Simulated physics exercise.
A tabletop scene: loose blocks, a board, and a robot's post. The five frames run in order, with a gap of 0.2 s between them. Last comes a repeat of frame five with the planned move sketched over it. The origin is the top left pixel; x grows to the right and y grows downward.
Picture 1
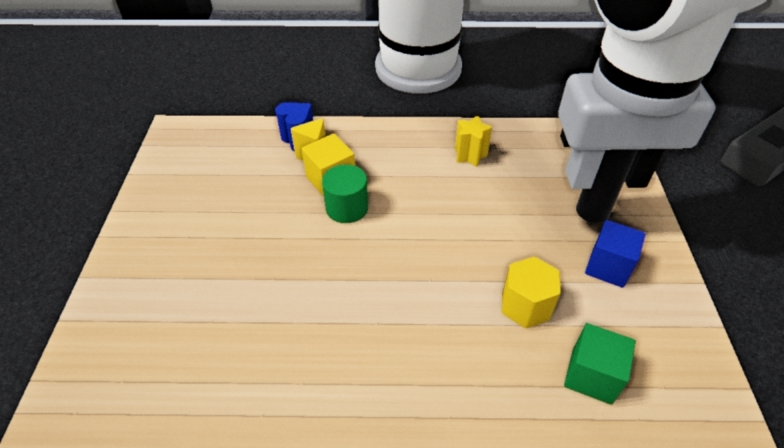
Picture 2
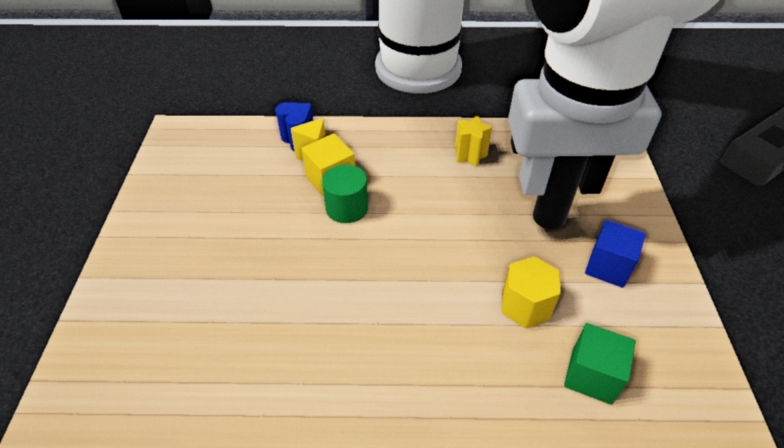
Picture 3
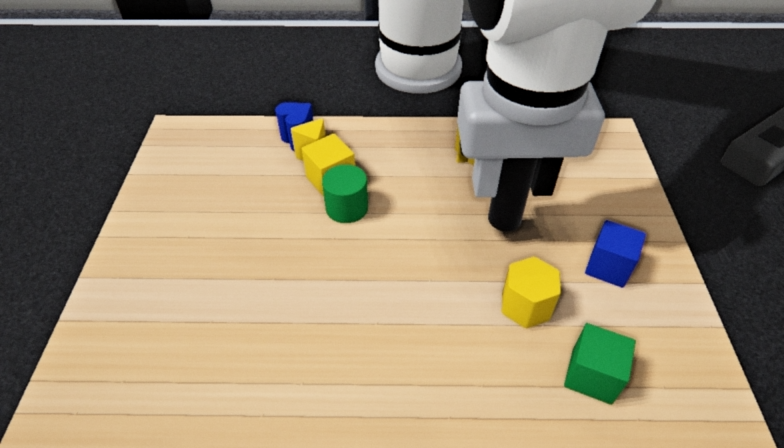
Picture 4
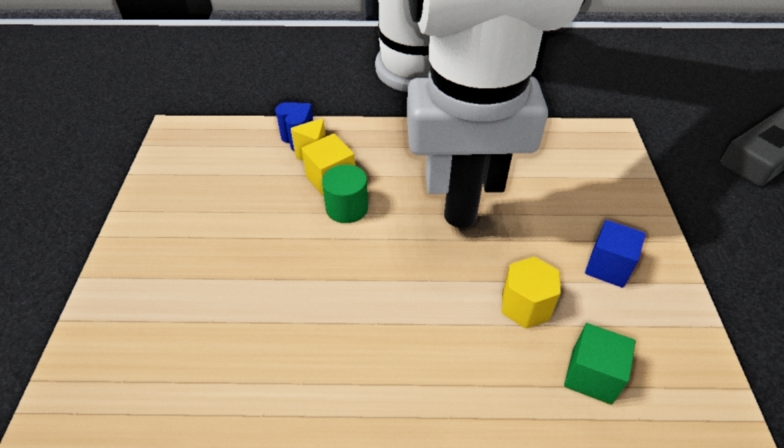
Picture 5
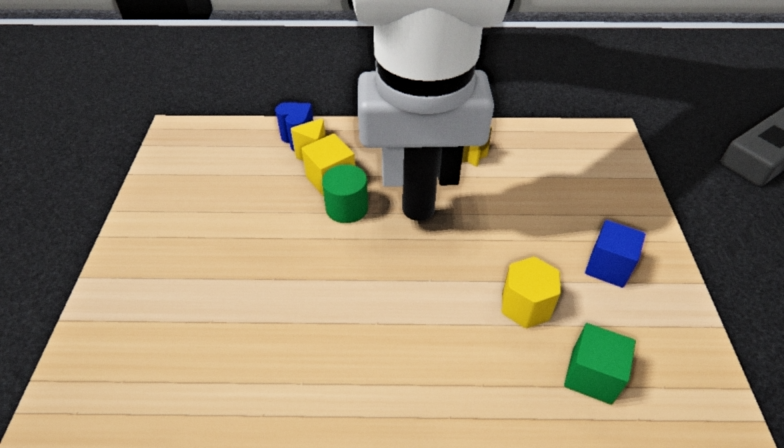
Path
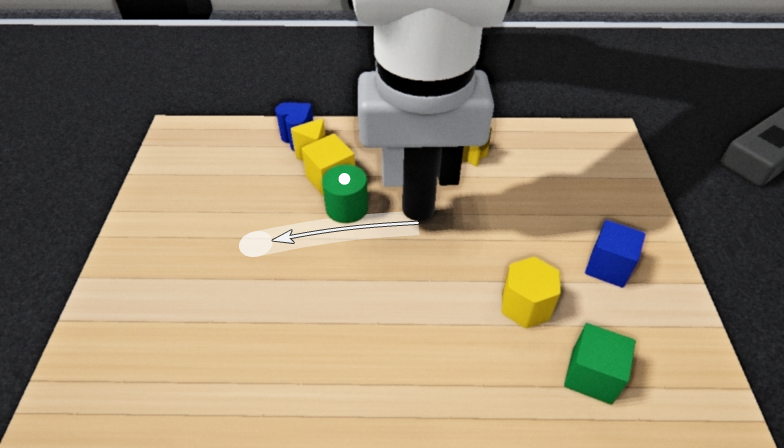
The clip opens on a wooden tabletop scattered with blue, yellow and green blocks, with a robot arm's black post near the blue cube at right. The arm slides the post steadily left, passing in front of the yellow star, and ends just right of the green round block, with no blocks moved.
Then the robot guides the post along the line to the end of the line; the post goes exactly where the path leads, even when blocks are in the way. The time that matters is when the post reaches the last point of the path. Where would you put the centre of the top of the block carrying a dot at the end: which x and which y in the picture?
Its top centre is at about (305, 177).
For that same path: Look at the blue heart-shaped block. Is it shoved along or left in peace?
It is not moved.
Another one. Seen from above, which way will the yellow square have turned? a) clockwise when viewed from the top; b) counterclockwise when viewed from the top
a.
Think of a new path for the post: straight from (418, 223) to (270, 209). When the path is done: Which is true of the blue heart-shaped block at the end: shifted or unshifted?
It is still where it was.
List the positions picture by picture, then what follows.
The first picture shows post's lower end (592, 212); blue heart-shaped block (294, 111); yellow triangular block (310, 128); yellow square (328, 150); green round block (344, 179).
The second picture shows post (549, 218); blocks still.
The third picture shows post (504, 220); blocks still.
The fourth picture shows post (460, 216); blocks still.
The fifth picture shows post (419, 209); blue heart-shaped block (294, 111); yellow triangular block (310, 128); yellow square (328, 150); green round block (344, 179).
Drawn move, from (418, 223) by way of (364, 226) and (311, 233) to (256, 244); the dot is on the green round block.
What follows on the original path. One third of the way, post (363, 213); green round block (337, 177).
Two thirds of the way, post (307, 220); yellow triangular block (310, 125), turned 15° anticlockwise; yellow square (324, 146), turned 25° clockwise; green round block (305, 177).
At the end, post (252, 231); blue heart-shaped block still; yellow triangular block (310, 125), turned 15° anticlockwise; yellow square (324, 146), turned 25° clockwise; green round block (305, 177).
